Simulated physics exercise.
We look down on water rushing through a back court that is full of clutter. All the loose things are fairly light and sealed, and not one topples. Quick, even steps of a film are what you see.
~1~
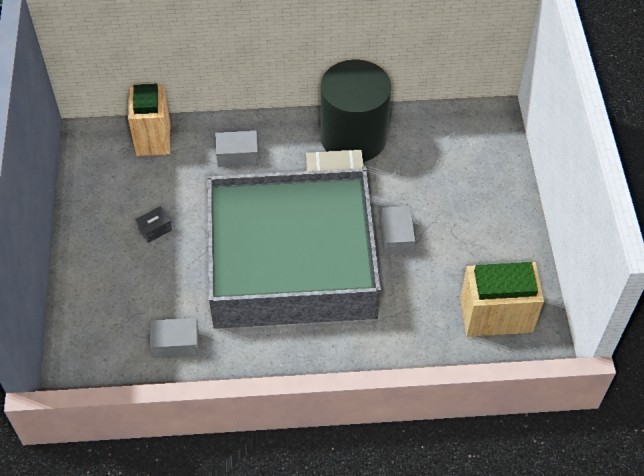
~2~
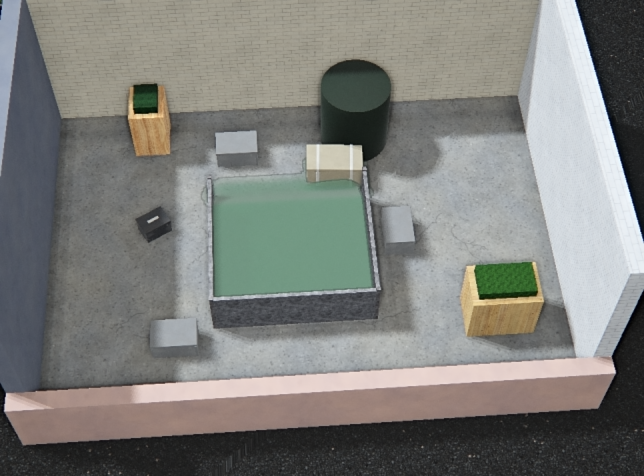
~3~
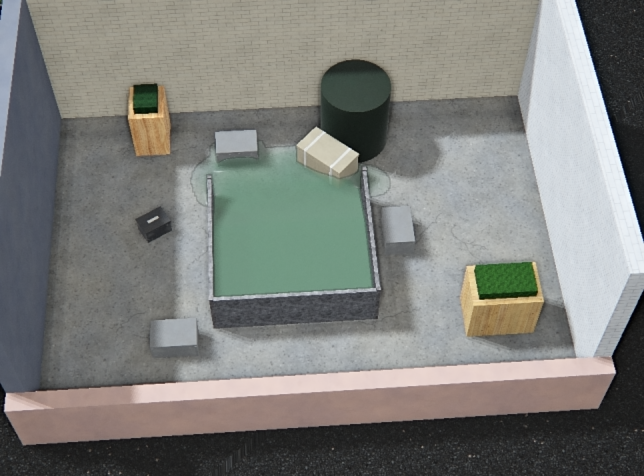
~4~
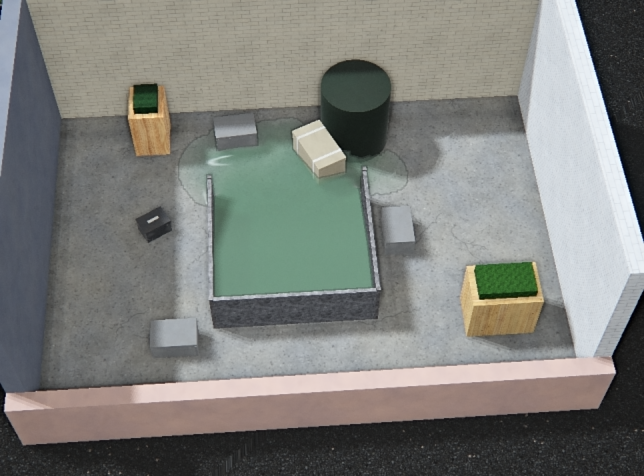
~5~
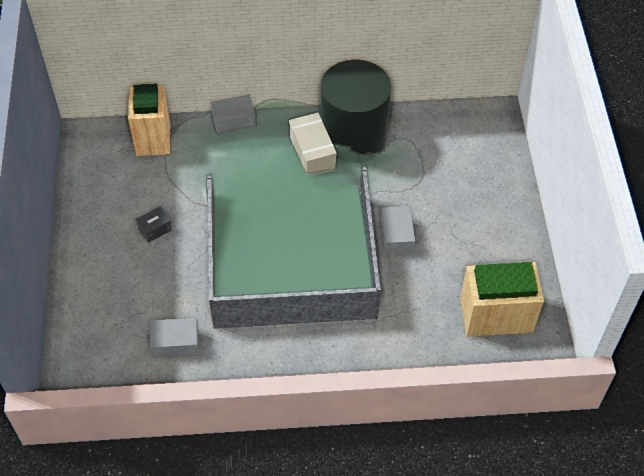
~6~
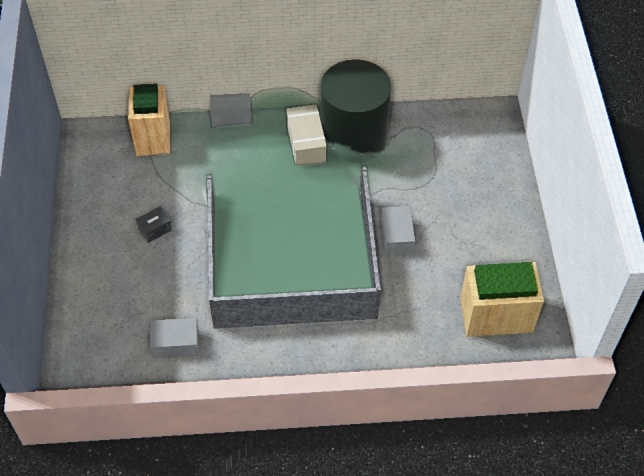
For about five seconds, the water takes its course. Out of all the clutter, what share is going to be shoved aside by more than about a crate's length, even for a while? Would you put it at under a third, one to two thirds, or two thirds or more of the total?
Counting the far movers, it's high - two thirds or more.
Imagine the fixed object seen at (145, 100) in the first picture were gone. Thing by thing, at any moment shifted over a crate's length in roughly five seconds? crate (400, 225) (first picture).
For that object it comes out below that mark.
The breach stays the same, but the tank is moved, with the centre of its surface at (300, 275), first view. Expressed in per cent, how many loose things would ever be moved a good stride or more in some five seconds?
Some 60 per cent, I'd say.
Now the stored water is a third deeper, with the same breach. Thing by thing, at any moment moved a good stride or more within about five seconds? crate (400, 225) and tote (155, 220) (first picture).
Fell short of it; covered that distance.
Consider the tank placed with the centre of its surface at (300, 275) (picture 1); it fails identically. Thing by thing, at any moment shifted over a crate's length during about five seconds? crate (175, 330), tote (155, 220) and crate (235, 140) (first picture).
In order: Remained close by, went well off, went well off.
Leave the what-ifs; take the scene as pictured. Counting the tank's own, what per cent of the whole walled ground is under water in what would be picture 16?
I'd put it at around 50 in a hundred.
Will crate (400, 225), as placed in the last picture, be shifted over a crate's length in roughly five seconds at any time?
Note - displacement: Not the full distance.
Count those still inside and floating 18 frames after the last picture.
By my reckoning the number comes out at 2.
A moment on, 2 of 5 are well off their spots; 2 afloat.
Next, 2 of 5 are well off their spots; 2 afloat.
Later, 3 of 5 are well off their spots; 2 afloat.
In the end, 4 of 5 are well off their spots, and 4 have been at some point; 4 afloat.
